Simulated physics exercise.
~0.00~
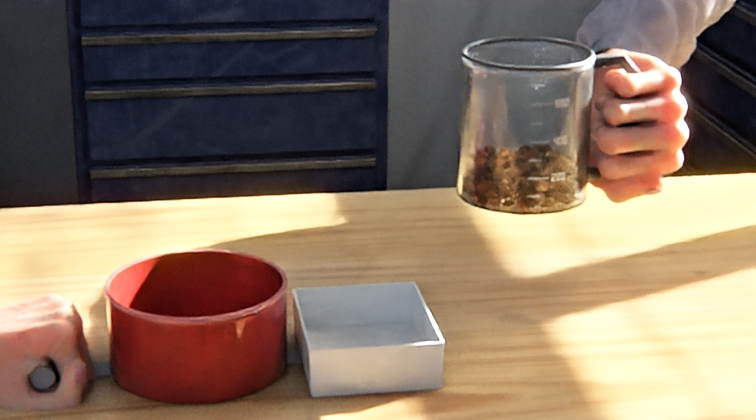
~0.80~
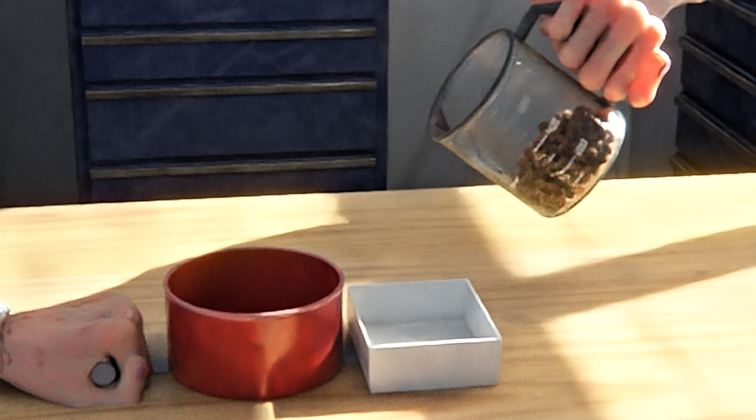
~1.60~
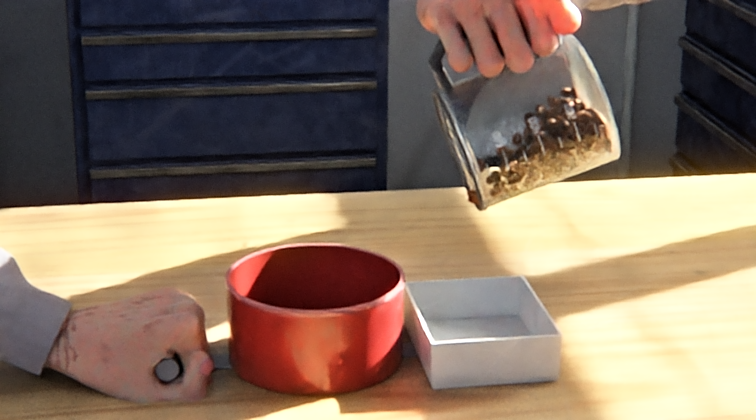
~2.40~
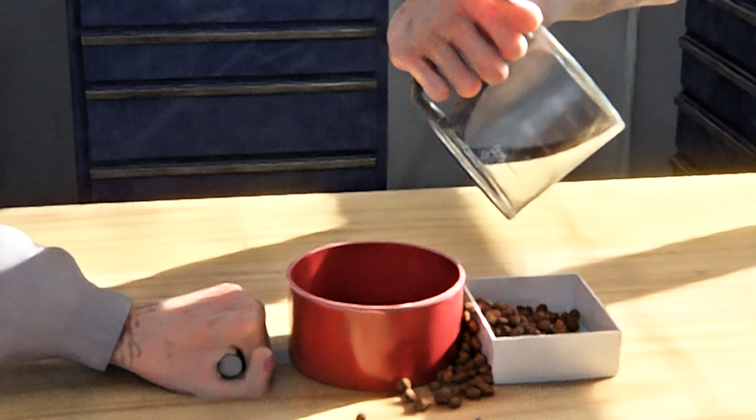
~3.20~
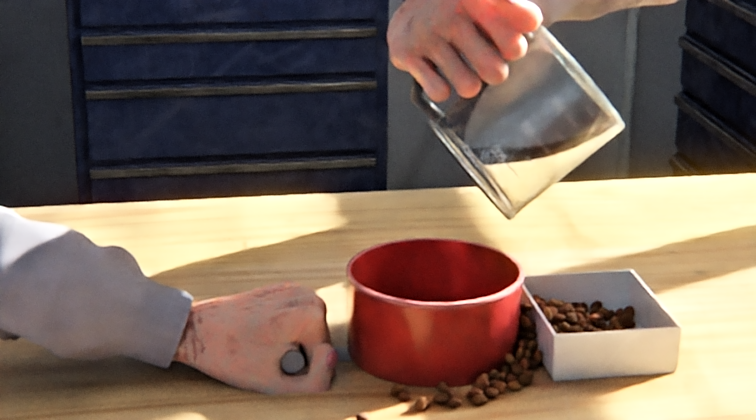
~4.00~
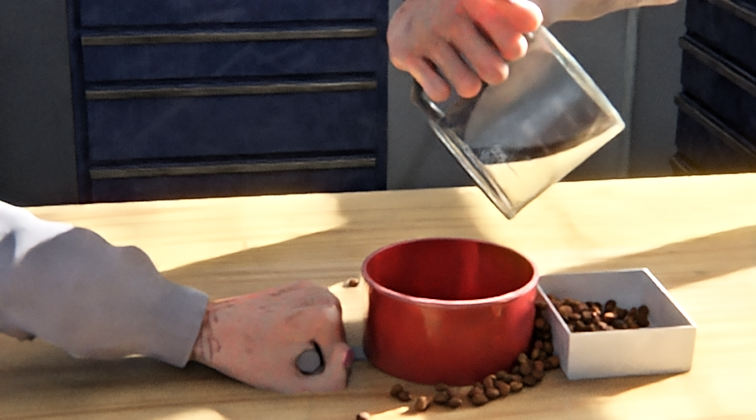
Brown kibble pours from a tilting jug into a sliding white tin and spills outside it.
